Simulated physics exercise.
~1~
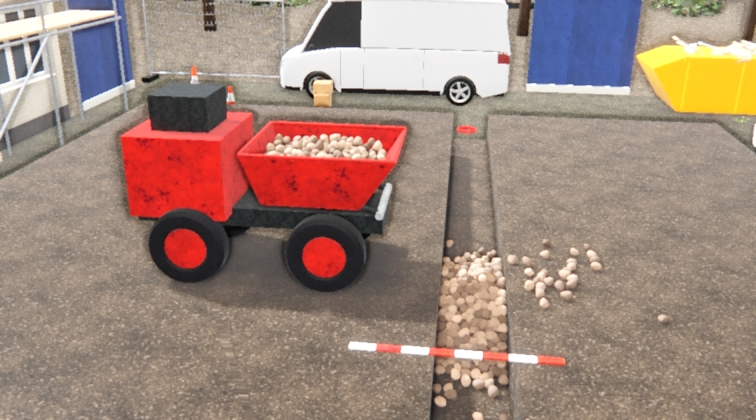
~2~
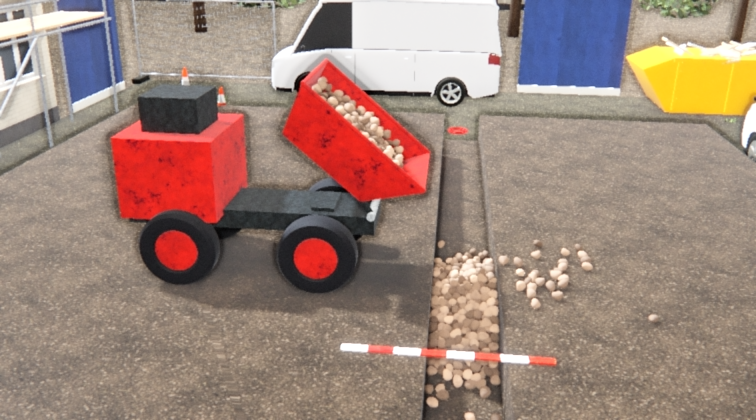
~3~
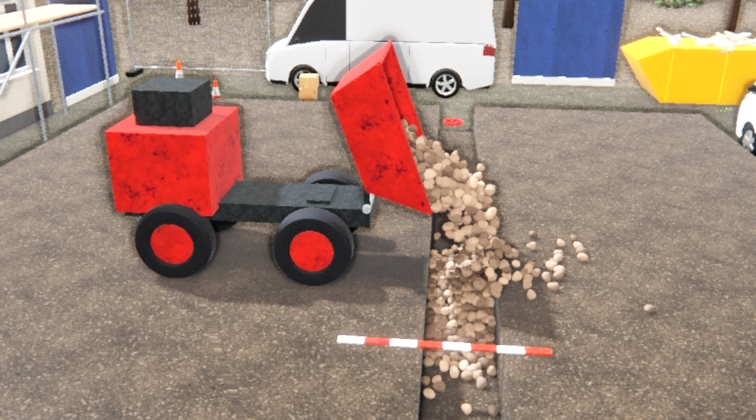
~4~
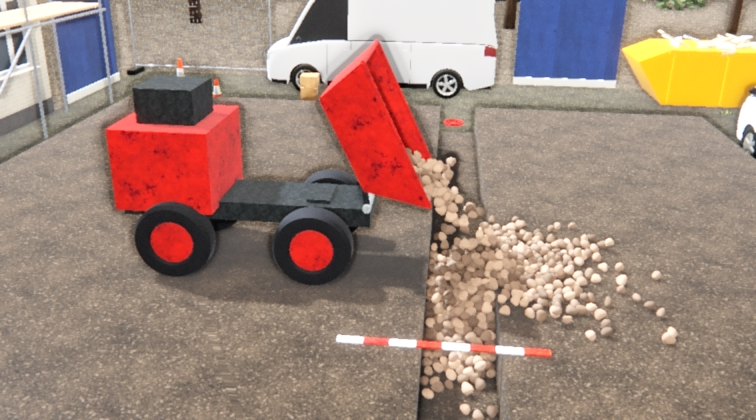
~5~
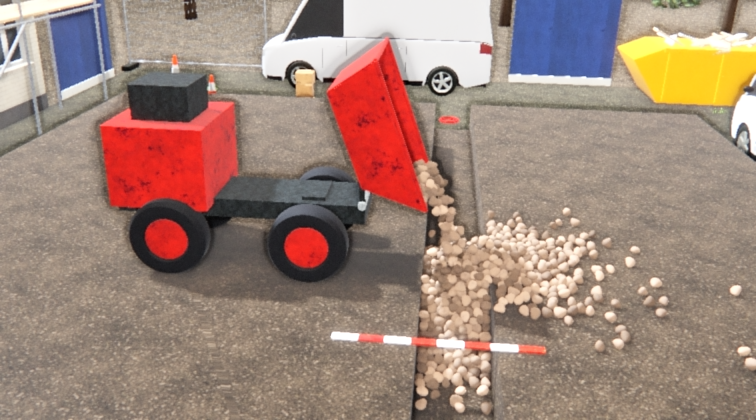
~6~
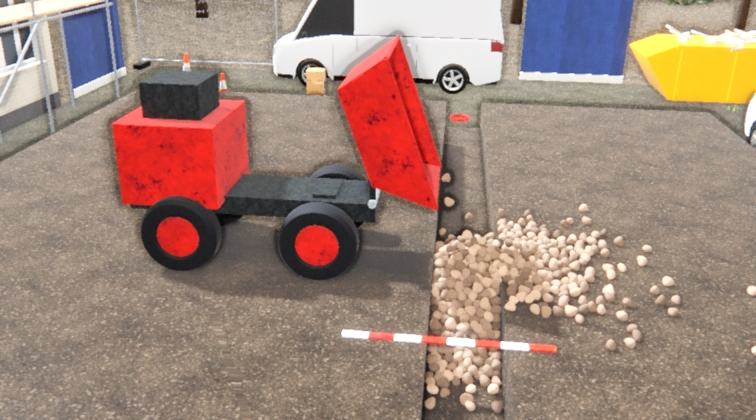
Red dumper tipping its skip, jerking it back and forth and emptying pale stones into a trench, some scattering beyond it.
